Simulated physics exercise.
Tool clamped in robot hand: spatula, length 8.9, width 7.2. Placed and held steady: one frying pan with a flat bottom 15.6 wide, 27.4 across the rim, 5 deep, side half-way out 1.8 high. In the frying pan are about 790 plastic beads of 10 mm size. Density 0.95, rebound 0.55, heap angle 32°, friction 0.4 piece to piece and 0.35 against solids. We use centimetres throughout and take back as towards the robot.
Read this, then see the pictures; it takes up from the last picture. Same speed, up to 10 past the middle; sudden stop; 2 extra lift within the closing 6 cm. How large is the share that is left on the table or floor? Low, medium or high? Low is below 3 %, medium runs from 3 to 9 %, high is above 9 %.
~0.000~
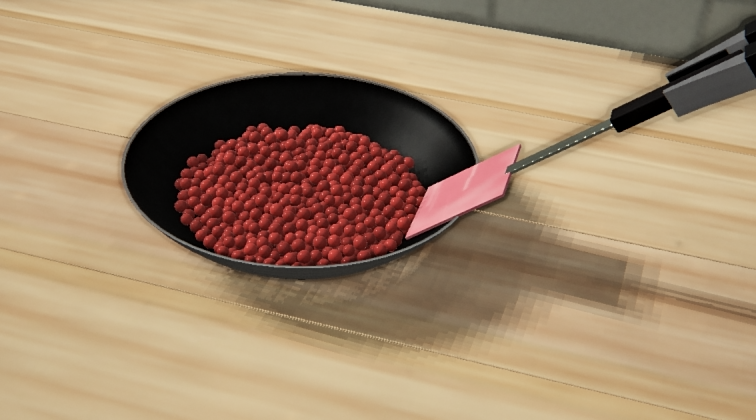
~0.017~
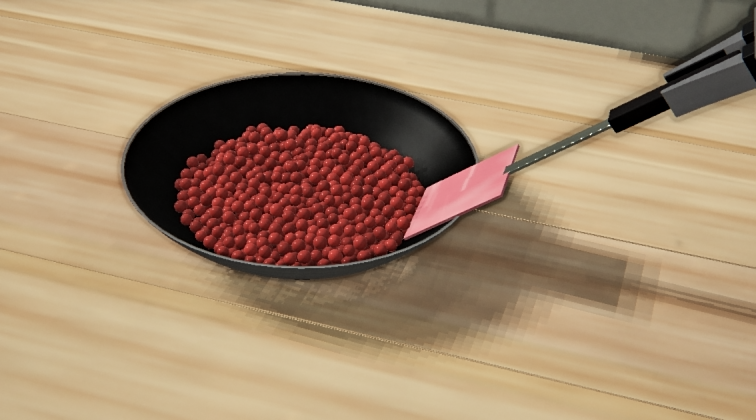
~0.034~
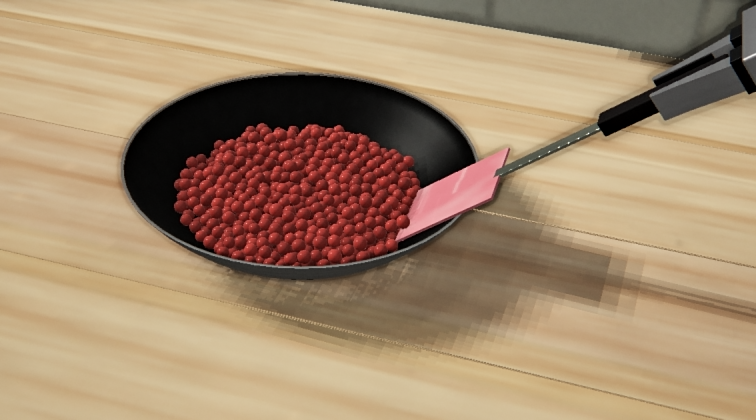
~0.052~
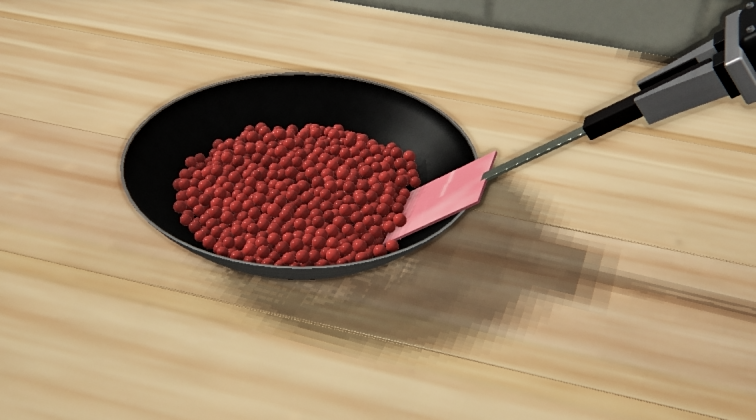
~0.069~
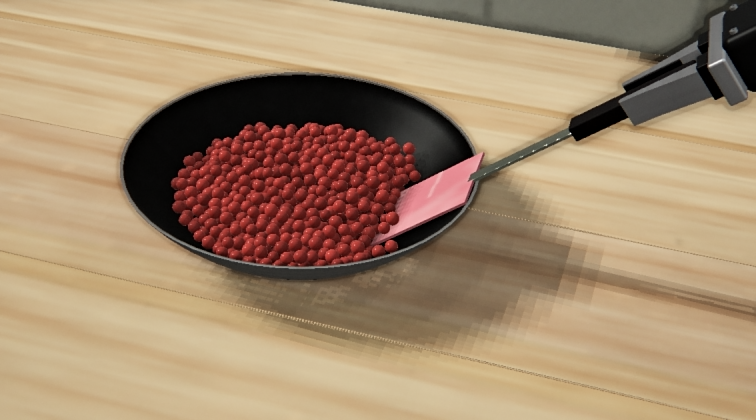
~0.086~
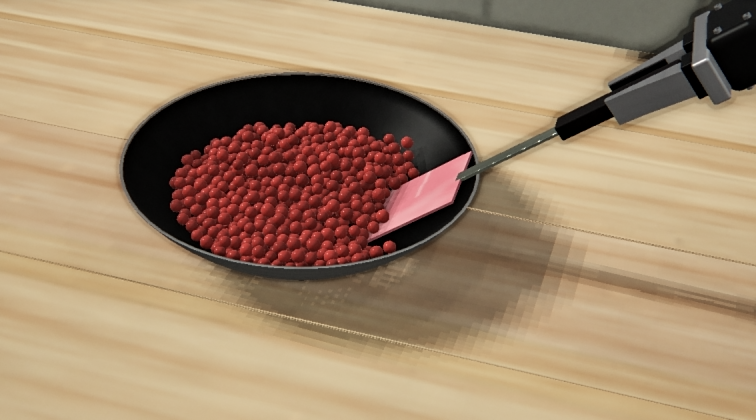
The share is high, above 9 %.
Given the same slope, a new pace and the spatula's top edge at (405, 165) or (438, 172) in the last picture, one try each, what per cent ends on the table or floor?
Near 30 per cent in the first try and near 25 per cent in the second.
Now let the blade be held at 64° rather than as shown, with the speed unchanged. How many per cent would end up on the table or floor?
Somewhere around 20 per cent would end on the table or floor.
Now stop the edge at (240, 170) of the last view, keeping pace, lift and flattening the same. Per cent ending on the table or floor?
Estimate: Approx. 0 %.
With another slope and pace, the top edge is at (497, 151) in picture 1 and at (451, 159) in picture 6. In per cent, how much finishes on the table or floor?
Roughly 15 percent ends up there.
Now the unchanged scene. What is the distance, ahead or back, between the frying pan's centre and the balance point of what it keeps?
I'd say it's roughly 3.0 cm toward the front.
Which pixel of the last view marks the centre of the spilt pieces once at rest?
Resting centre: About (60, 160).
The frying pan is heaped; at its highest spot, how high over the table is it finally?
Top of the heap: Roughly 5.5 cm above the table top.
After 0.19 s, sloping 40°, highest piece 5 above the table; 792 in the frying pan.
After 0.30 s, sloping 40°, highest piece 6 above the table; 792 in the frying pan.
After 0.56 s, sloping 40°, highest piece 6 above the table; 664 in the frying pan, 123 on the table or floor, 5 on the blade or in flight.
After 1.61 s, sloping 40°, highest piece 5 above the table; 663 in the frying pan, 129 on the table or floor.
At rest, 663 in the frying pan, 129 on the table or floor. That is 16 % on the table or floor.
